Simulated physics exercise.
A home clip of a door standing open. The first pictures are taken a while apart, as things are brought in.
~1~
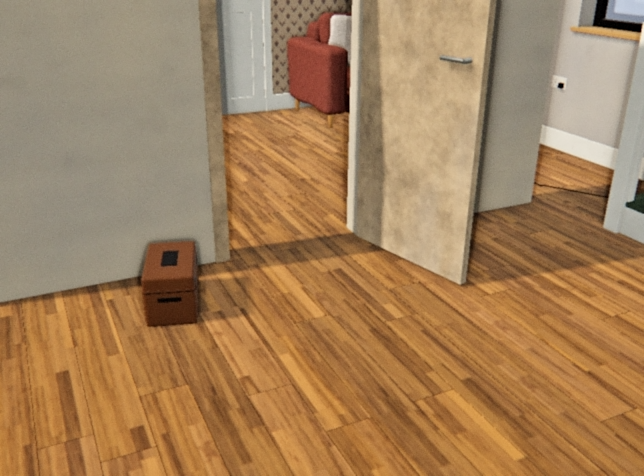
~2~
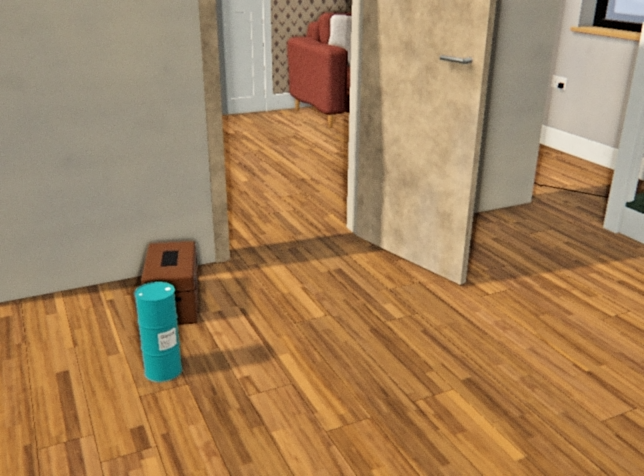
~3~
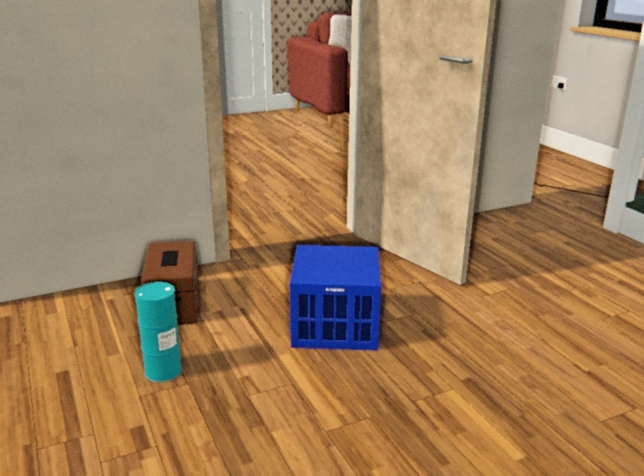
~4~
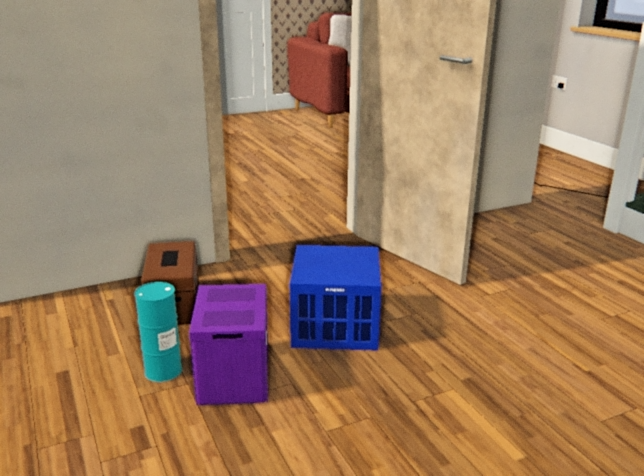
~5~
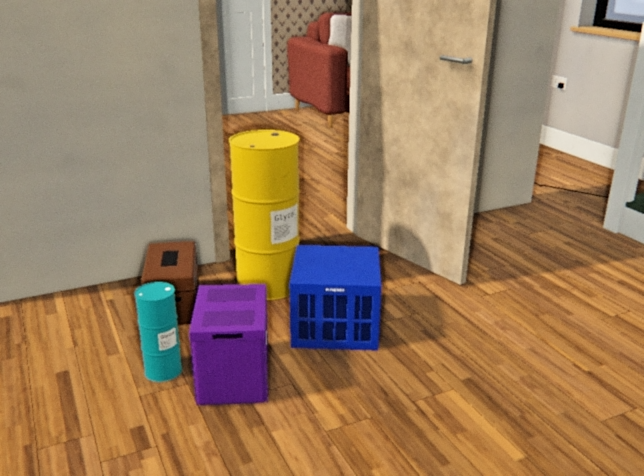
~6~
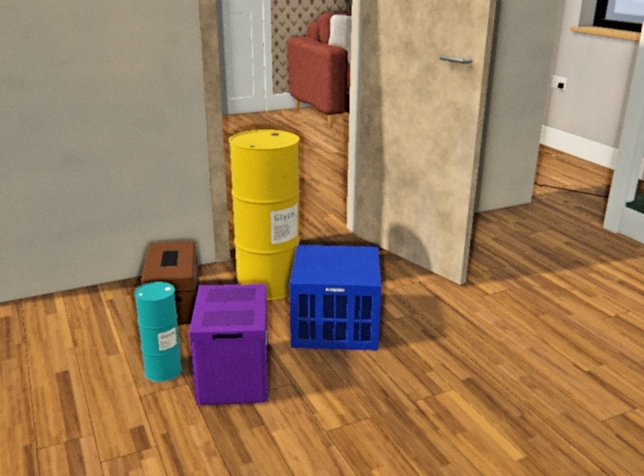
Yellow drum, blue crate, purple tote and turquoise canister appearing one by one beside a brown box near a still, open door.
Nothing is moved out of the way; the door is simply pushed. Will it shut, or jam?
The door jams.
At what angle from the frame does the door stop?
Some 40° open.
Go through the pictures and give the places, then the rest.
In the first frame, door wide open and still.
In the second frame, door wide open and still; brown toolbox (172, 282).
In the third frame, door wide open and still; turquoise canister (159, 332); blue crate (336, 296).
In the fourth frame, door wide open and still; brown toolbox (172, 282); purple tote (232, 343).
In the fifth frame, door wide open and still; turquoise canister (159, 332); blue crate (336, 296).
In the sixth frame, door wide open and still; yellow drum (267, 216); brown toolbox (172, 282).
Then, 0.90 s on from there, door at 82°.
Then, 1.50 s on from there, door at 59°.
In the end, door at 39°; all 5 unmoved. At the end, from the last picture's camera, yellow drum near (266, 215).
